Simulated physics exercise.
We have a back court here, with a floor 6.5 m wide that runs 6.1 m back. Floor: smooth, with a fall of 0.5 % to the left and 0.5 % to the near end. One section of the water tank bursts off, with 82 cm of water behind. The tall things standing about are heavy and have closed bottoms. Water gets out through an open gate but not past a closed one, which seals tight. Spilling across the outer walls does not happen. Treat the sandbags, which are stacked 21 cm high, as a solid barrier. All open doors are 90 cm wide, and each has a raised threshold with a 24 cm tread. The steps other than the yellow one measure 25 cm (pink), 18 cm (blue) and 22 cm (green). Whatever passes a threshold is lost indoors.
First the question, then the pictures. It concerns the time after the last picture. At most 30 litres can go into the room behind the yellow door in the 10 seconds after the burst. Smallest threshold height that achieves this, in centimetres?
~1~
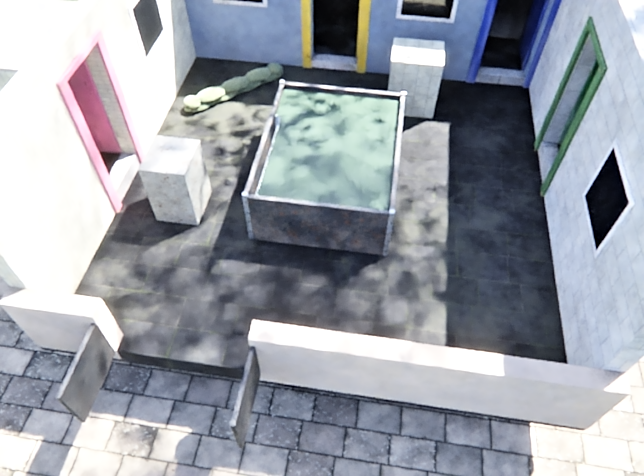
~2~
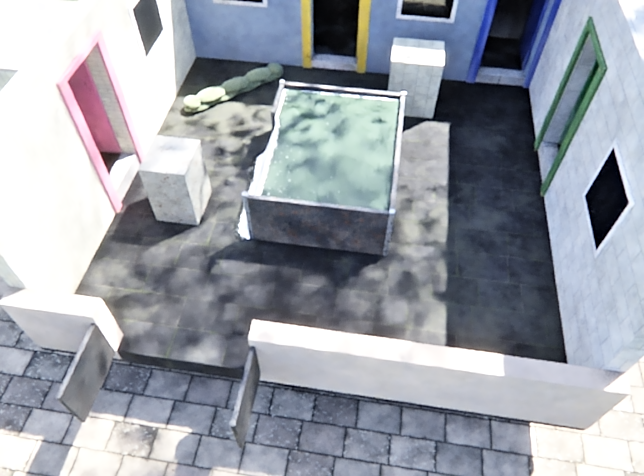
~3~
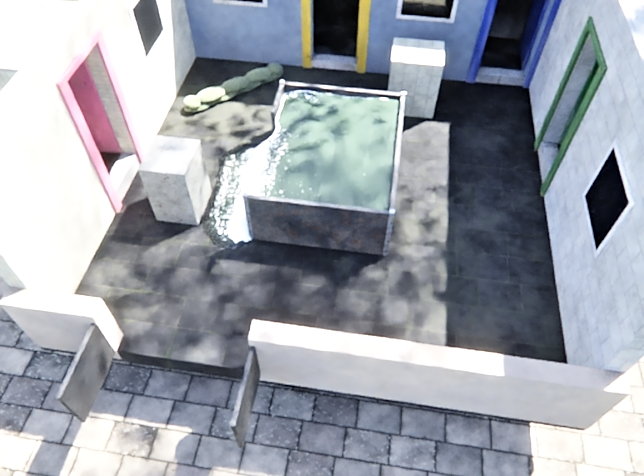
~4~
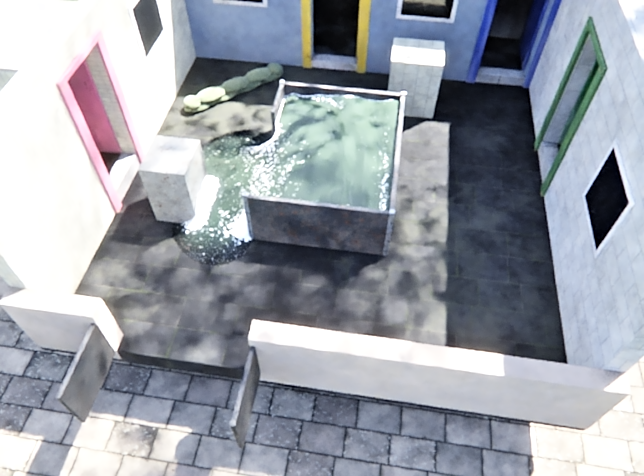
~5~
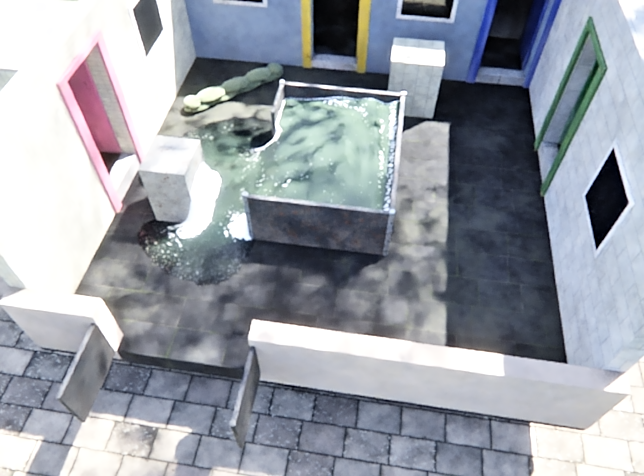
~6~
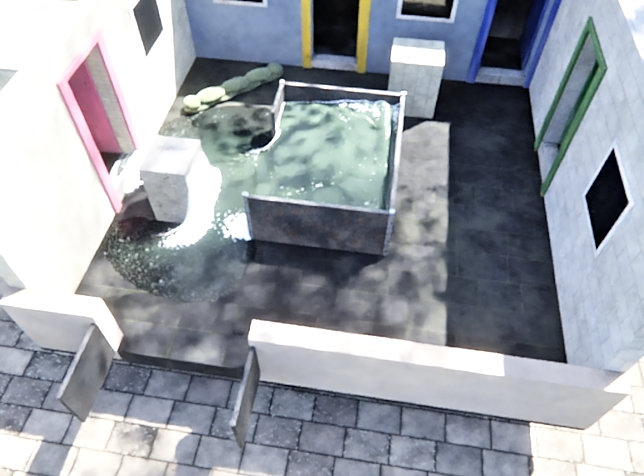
8 cm.
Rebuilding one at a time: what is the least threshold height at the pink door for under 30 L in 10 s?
Door pink, min height approx. 35 cm.
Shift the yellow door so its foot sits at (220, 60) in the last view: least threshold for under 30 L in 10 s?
Minimum: About 24 cm.
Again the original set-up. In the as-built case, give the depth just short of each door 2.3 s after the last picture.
Depth (cm): Pink 18 / blue 0 / green 0 / yellow 5.
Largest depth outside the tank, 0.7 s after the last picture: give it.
It gets to close to 60 centimetres there.
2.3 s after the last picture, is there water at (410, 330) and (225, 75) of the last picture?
Note: Point one not yet reached; point two reached.
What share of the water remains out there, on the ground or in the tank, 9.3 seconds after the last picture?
What remains is some 64 per cent of the water.
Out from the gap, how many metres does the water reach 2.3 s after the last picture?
Roughly 4.0 metres.
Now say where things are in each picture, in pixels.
The water tank at (331, 145) is whole and still, 82 cm deep; the yellow door at (335, 21) is dry, in the first frame.
Water pours out at (266, 182) and has run 0.3 m, to a hidden place; about 10 cm deep outside, 82 cm at the back, in the second frame.
Water pours out at (266, 182) and has run 0.8 m, to (222, 176); about 14 cm deep outside, 82 cm at the back, in the third frame.
The front is at a hidden place, 1.4 m from the gap at (266, 184); 2.7 m2 of floor is wet, 77 cm left at the back, in the fourth frame.
The front is at a hidden place, 2.1 m from the gap at (266, 184); 4.5 m2 of floor is wet, 70 cm left at the back, in the fifth frame.
The gap is at (266, 184), the front 2.3 m out at (122, 168); the back of the water tank holds 71 cm; the yellow door at (335, 21), 3.5 m from the gap, is still 1.9 m from the nearest water, in the sixth frame.
Then, 0.7 s after the last picture water covers 25 % of the floor, deepest (60 cm) near (215, 204); it has not reached the yellow door.
Then, 2.3 s after the last picture water covers 45 % of the floor, deepest (33 cm) near (266, 67); 5 cm at the yellow door, 0 litres in over its 15 cm threshold.
Then, 9.3 s after the last picture water covers 95 % of the floor, deepest (12 cm) near (59, 324); 8 cm at the yellow door, 0 litres in over its 15 cm threshold.
At the yellow door as built, the water peaked near 14 cm, 6.7 s after the last picture.
With a threshold of 7 cm, 47 litres would have come in within the 10 s; with 9.5 cm, 16 litres. So under 30 litres takes about 8 cm.
